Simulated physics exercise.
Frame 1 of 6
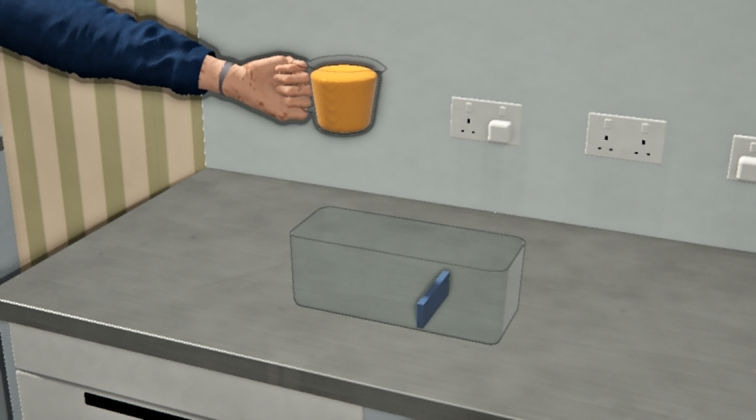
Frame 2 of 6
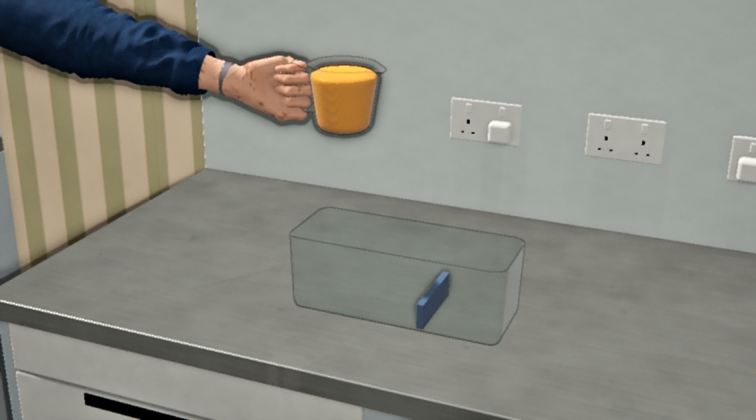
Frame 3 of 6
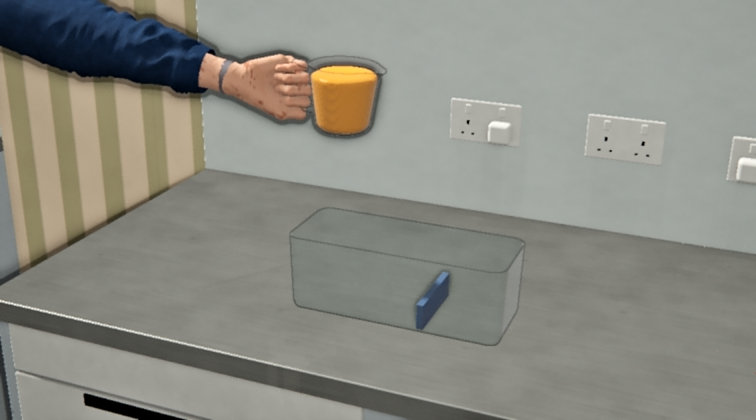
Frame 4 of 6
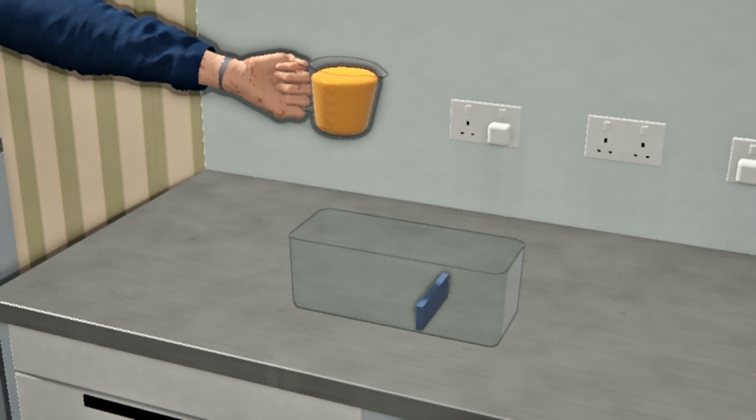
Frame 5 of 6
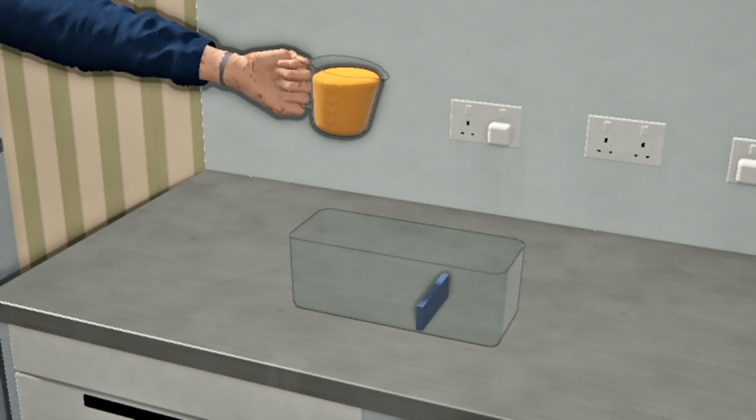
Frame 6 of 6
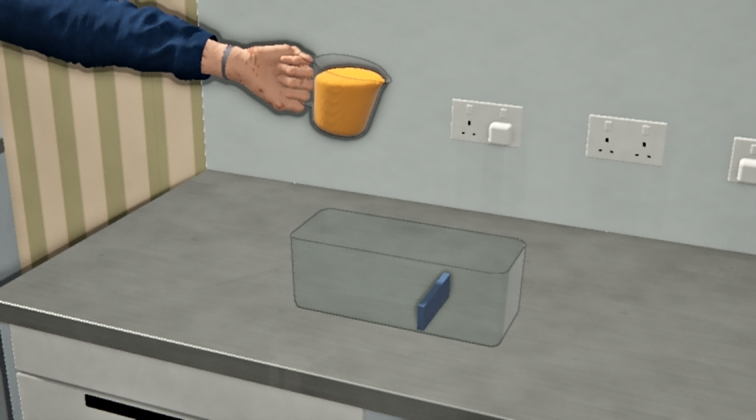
A hand held a clear jug of orange juice above the left part of a long, see-through basin with a low blue wall inside, then slowly tilted it slightly to the right.
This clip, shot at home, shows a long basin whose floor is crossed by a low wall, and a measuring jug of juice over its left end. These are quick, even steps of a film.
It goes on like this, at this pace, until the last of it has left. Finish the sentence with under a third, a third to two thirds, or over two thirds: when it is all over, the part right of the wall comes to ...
When it is all over, the part right of the wall comes to a third to two thirds.
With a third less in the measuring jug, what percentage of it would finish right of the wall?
About 15 in a hundred.
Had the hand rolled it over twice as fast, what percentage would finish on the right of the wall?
About 20 per cent.
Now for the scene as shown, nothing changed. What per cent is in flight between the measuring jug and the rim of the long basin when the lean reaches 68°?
Around 25 %.
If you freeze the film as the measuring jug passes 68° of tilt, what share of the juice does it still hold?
I'd reckon near 65 percent is still held at that tilt.
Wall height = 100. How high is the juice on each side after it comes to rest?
I'd put the left at about 20 and the right at about 40.
A moment on, the measuring jug is tipped part way and 65 per cent is still to pour, 3 is left of the wall and 6 right of it.
Next, the measuring jug is tipped right over and 7 per cent is still to pour, 32 is left of the wall and 45 right of it.
Then the measuring jug is tipped right over and 0 per cent is still to pour, 52 is left of the wall and 46 right of it.
Later the measuring jug is tipped right over and 0 per cent is still to pour, 52 is left of the wall and 46 right of it.
At rest 52 per cent lies left of the wall, 46 right of it and 2 outside.
